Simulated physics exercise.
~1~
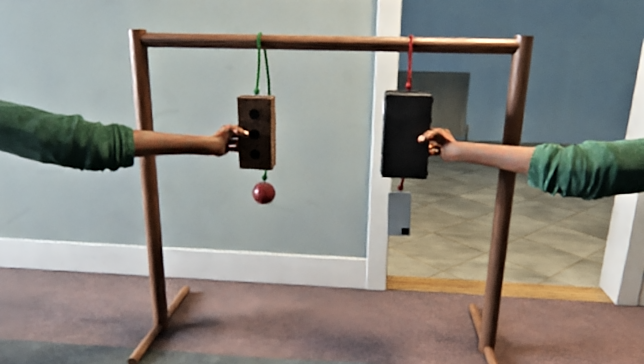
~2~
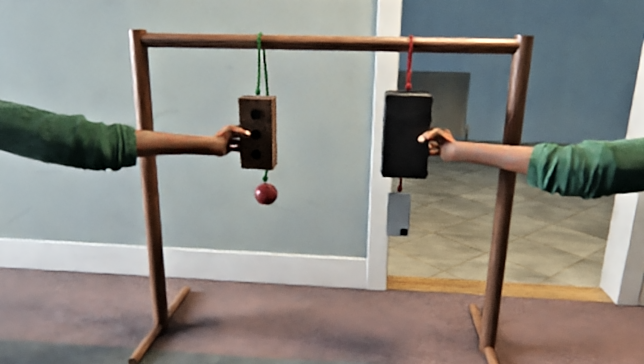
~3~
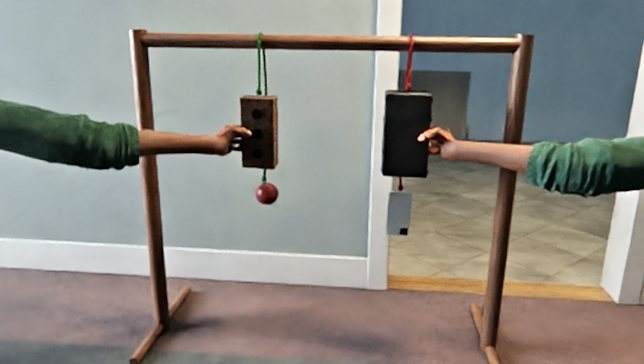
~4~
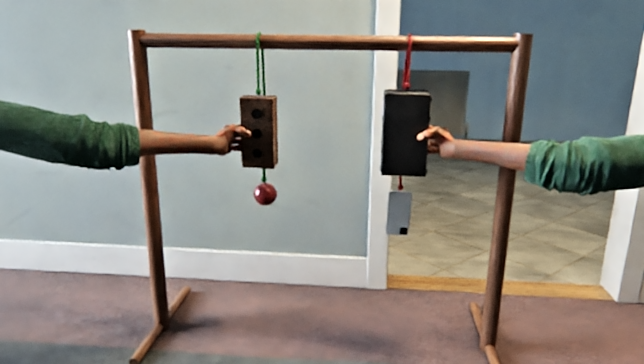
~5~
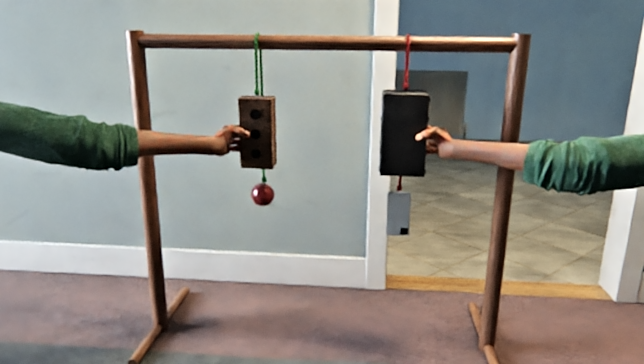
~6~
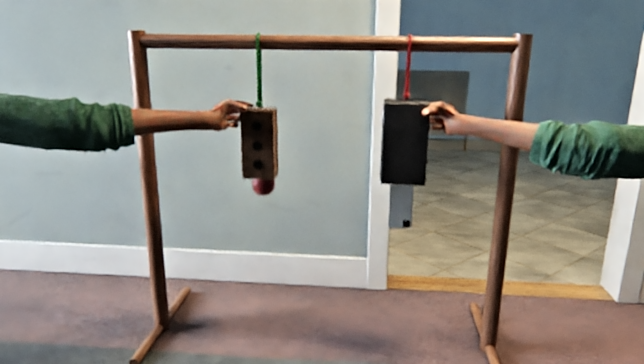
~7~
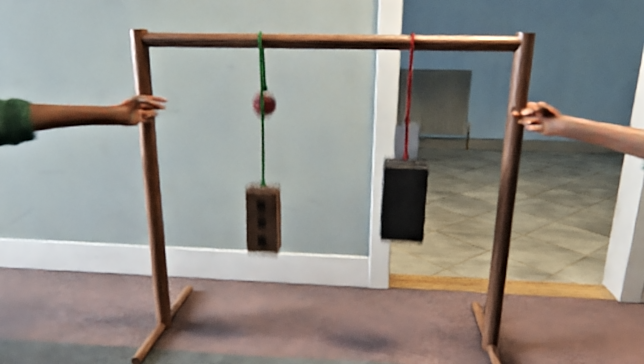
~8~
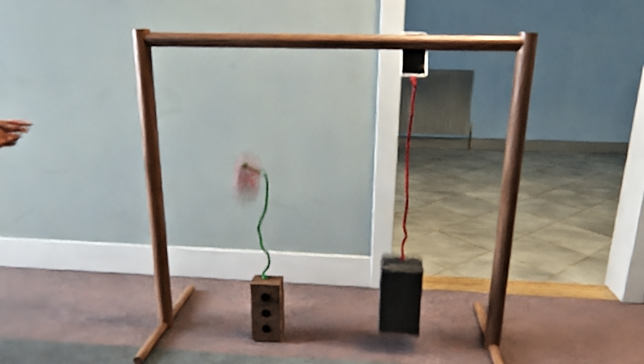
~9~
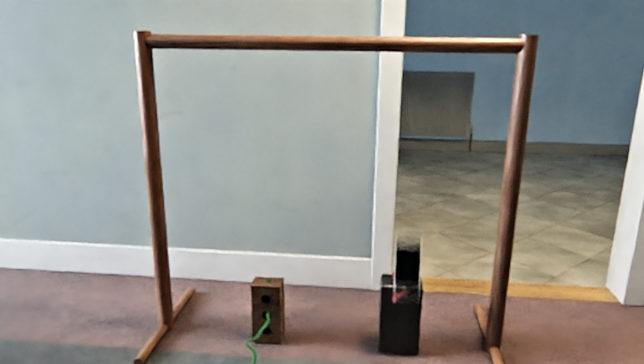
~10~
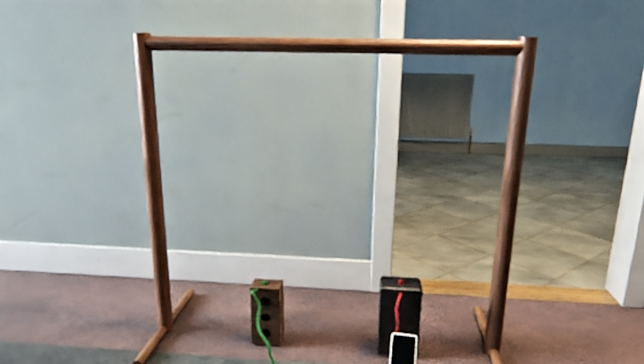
Two arms in green sleeves reach in from either side of a wooden frame in a carpeted room, seen from the front by a slightly swaying camera, with a tiled doorway behind. The left hand holds a brown brick on a green cord, a red apple dangling below, while the right holds a black case on a red cord with a phone beneath. Both hands let go and withdraw. The brick and case drop as the apple and phone rise toward the rail. Both cords run over it and fall free, leaving the brick and case standing on the floor, the phone resting before the case.
